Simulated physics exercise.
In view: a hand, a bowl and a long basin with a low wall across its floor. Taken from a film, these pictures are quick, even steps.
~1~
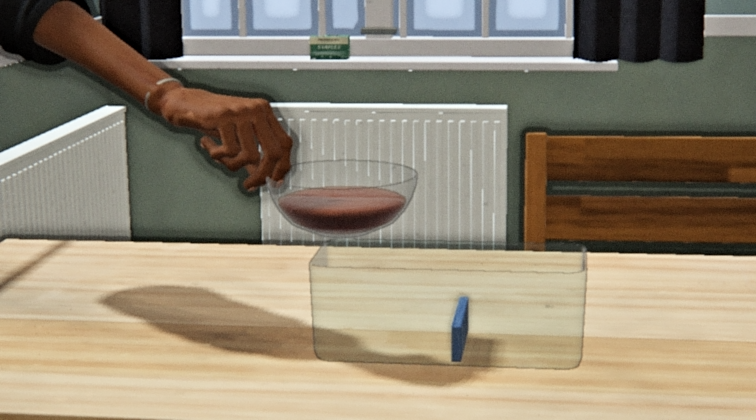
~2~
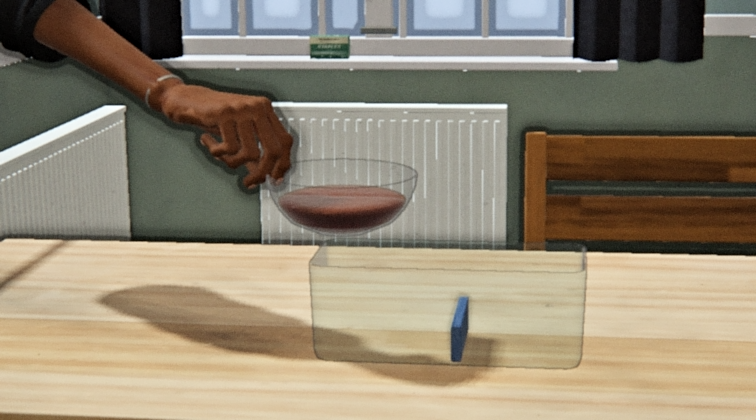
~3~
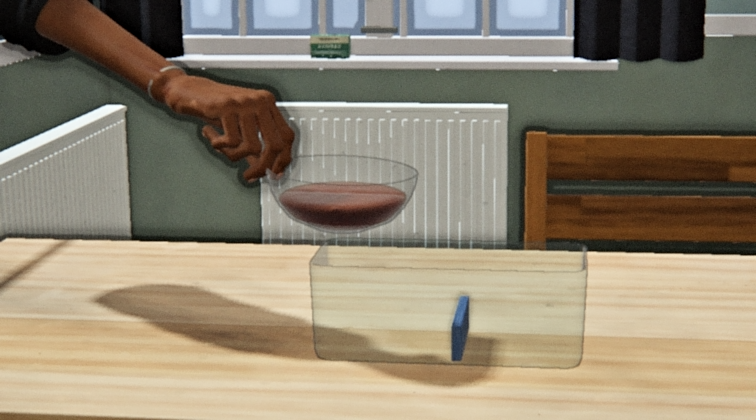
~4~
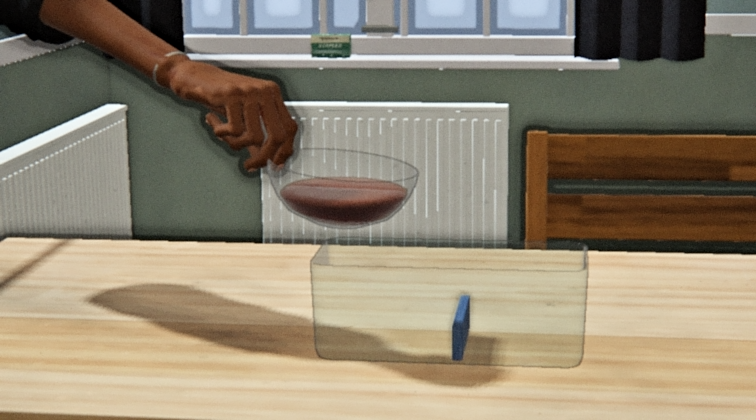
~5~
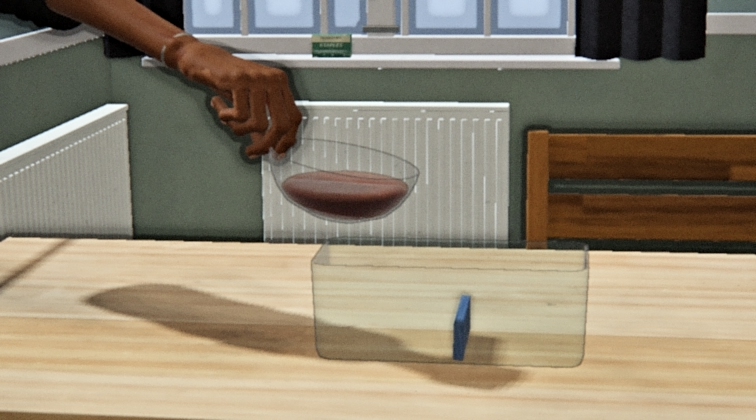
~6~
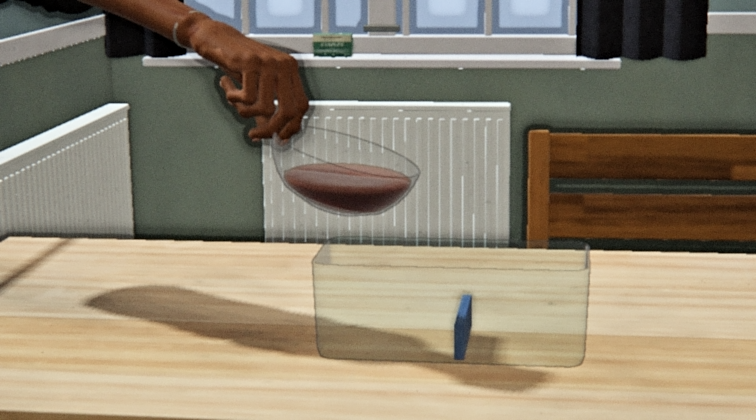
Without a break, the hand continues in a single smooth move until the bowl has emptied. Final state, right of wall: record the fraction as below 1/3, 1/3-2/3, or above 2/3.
Recorded: Above 2/3.
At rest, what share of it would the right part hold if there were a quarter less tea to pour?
Close to 90 per cent.
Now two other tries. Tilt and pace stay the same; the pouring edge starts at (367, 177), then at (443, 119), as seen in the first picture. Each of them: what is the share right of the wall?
Near 35 in a hundred first, near 75 in a hundred second.
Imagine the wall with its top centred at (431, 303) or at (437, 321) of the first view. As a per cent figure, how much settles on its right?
Roughly 95 % and 85 %.
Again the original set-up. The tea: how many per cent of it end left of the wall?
Roughly 15 %.
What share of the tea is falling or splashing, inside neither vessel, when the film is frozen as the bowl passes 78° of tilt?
It works out to about 55 percent.
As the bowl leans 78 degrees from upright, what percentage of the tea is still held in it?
Near 35 per cent.
A moment on, the bowl is tipped on its side and 37 per cent is still to pour, 2 is left of the wall and 8 right of it.
Next, the bowl is tipped right over and 0 per cent is still to pour, 5 is left of the wall and 89 right of it.
Then the bowl is tipped right over and 0 per cent is still to pour, 14 is left of the wall and 85 right of it.
Later the bowl is tipped right over and 0 per cent is still to pour, 14 is left of the wall and 85 right of it.
In the end 14 per cent lies left of the wall, 84 right of it and 1 outside.
